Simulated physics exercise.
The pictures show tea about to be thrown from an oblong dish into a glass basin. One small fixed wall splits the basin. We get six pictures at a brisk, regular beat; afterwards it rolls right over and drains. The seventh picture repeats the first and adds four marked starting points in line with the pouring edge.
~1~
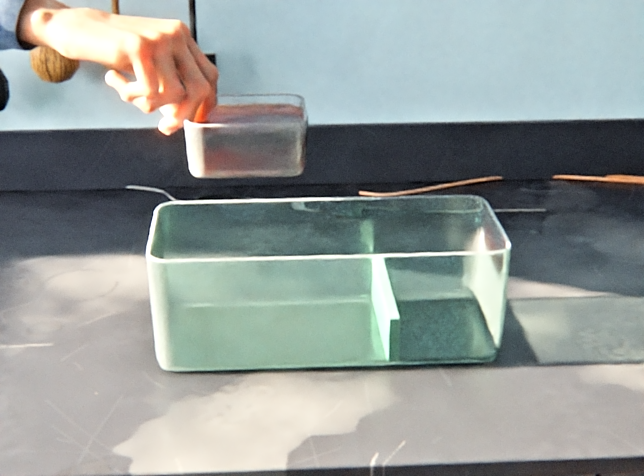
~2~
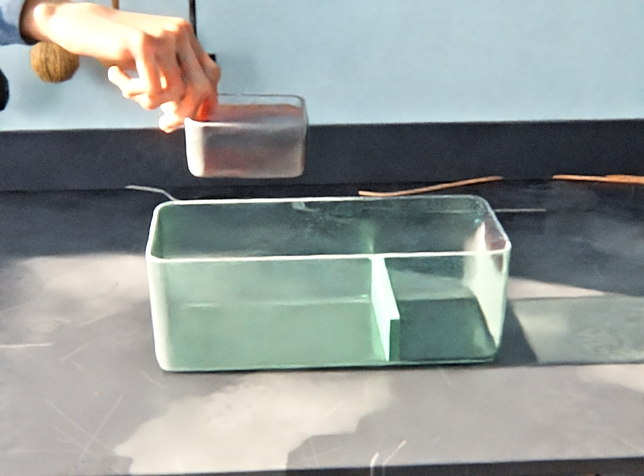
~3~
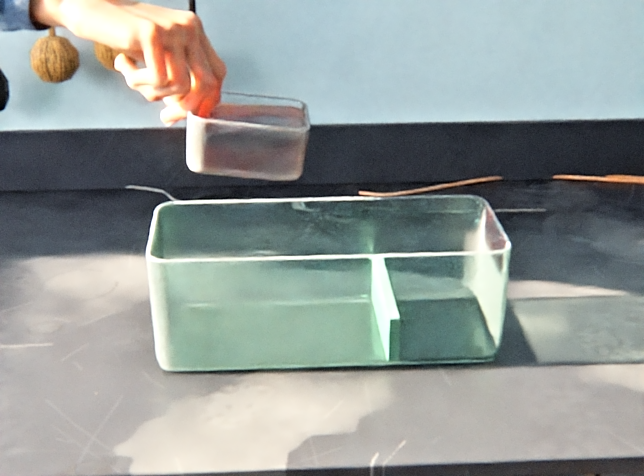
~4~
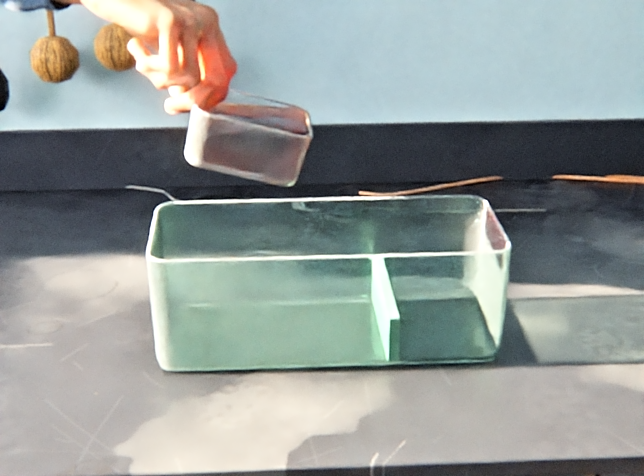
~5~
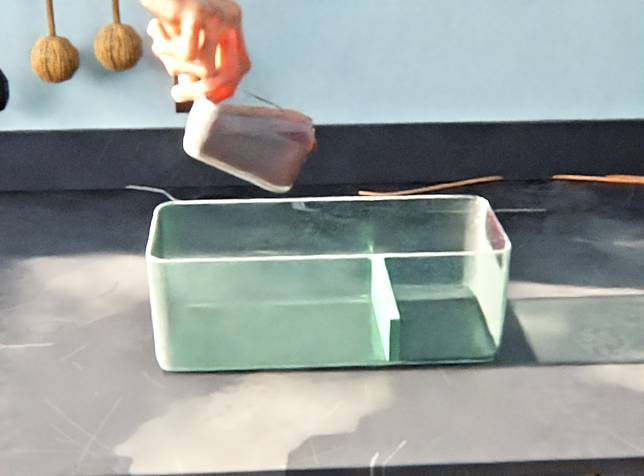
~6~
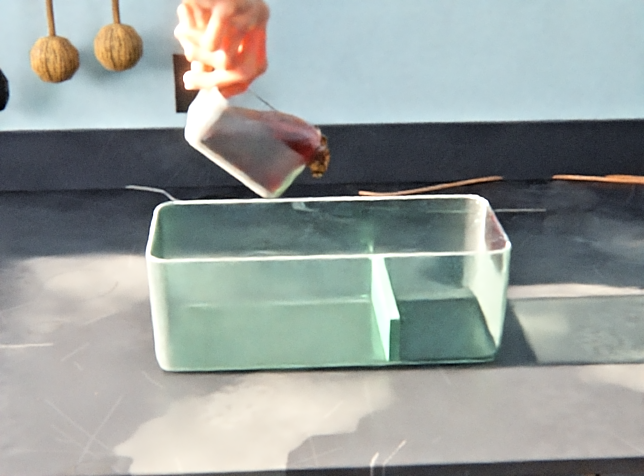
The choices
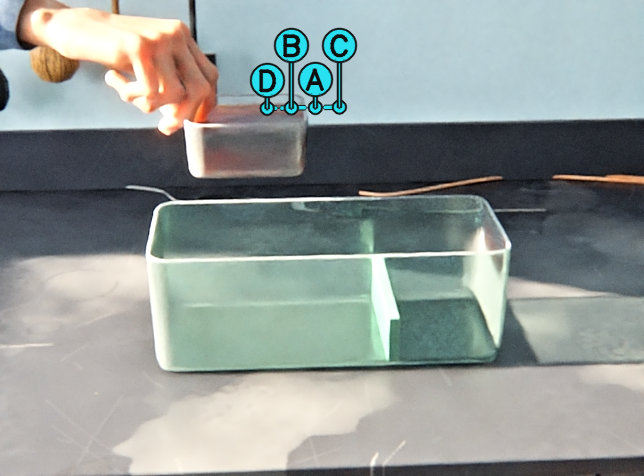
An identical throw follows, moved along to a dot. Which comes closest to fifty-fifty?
Choose C.
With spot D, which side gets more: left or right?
More ends on the left.
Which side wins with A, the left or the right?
The left side.
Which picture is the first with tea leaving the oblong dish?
In picture 5.
On the marked copy, A at (315, 107); B at (291, 107); C at (339, 107); D at (267, 108).
With A, about 86 % ends left of the wall and 12 % right of it.
With B, about 96 % ends left of the wall and 4 % right of it.
With C, about 46 % ends left of the wall and 53 % right of it.
With D, about 95 % ends left of the wall and 4 % right of it.
